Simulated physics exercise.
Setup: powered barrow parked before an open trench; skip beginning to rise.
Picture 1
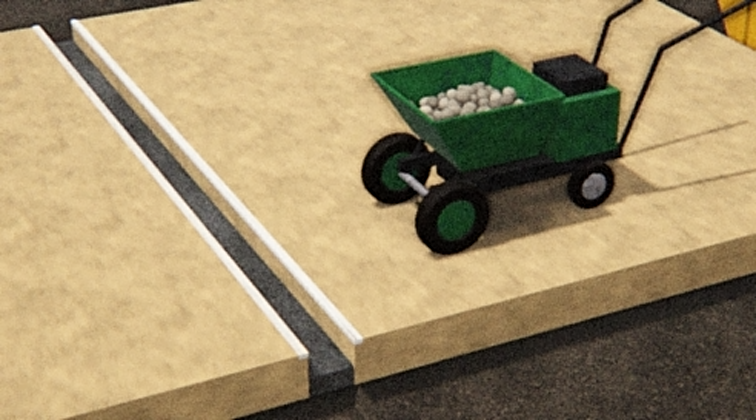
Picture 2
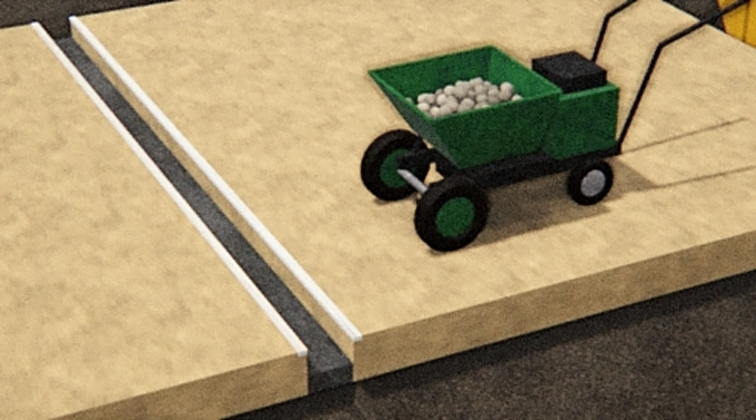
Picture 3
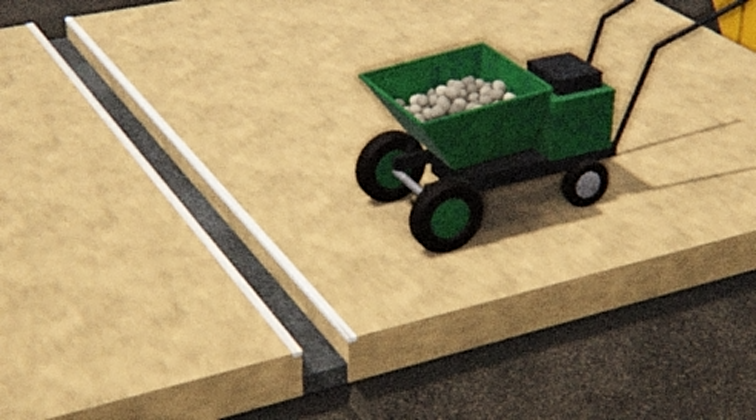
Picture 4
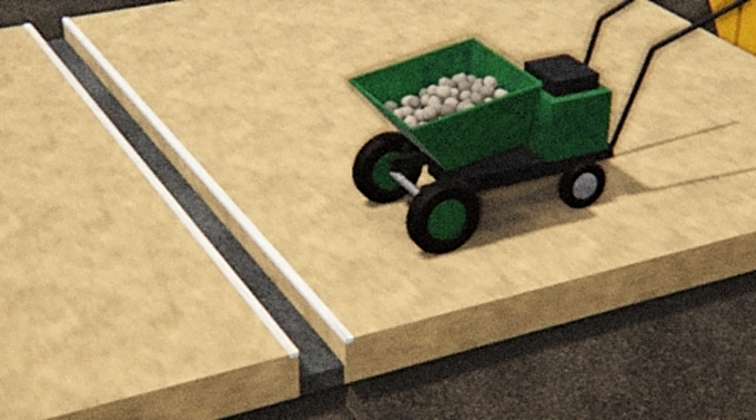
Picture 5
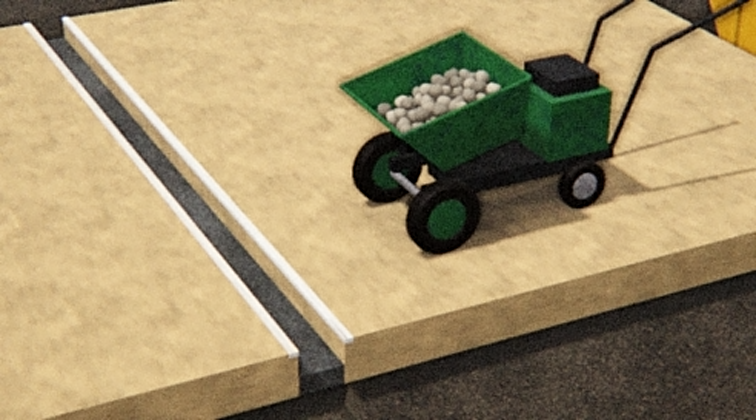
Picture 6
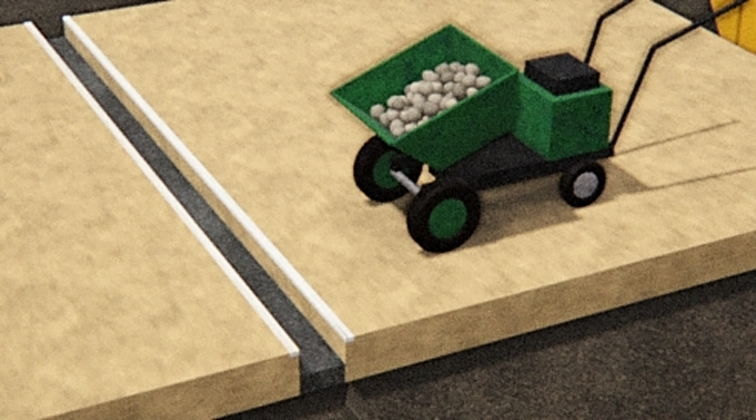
To begin with, a green powered barrow loaded with pale, rounded pebbles stands on a tan slab, to the right of a narrow, dark trench with white edges. Its skip then tilts gradually toward the left, the rear rising and the front lip lowering until it is clearly tipped, with the pebbles still inside.
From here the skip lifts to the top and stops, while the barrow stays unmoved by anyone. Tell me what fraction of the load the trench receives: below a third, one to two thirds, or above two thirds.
Reaches a third, stays within two thirds.
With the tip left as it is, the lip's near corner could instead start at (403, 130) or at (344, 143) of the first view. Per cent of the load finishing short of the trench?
Near 10 and 0 percent respectively.
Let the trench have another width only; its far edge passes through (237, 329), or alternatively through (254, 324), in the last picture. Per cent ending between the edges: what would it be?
The first try gives 50 percent, then the second gives 50 percent.
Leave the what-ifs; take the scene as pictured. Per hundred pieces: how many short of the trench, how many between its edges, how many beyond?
I'd put short at close to 40, between at close to 55 and beyond at close to 0 per cent.
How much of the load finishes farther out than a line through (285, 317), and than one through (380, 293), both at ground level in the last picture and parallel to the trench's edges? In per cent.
Estimate: 10 % and 90 %, respectively.
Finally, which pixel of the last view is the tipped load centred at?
Close to (268, 258) in the last picture.
Shortly afterwards, skip tipped steeply; the whole lot in the skip.
Next, skip tipped right over; the bulk in the skip; near a quarter short of the trench; only a few in or heaped over the trench; only a few falling.
Some moments later, skip tipped right over; a little in the skip; near a third short of the trench; near half in or heaped over the trench.
In the end, skip tipped right over; a little in the skip; near a third short of the trench; near half in or heaped over the trench; none at all beyond it.
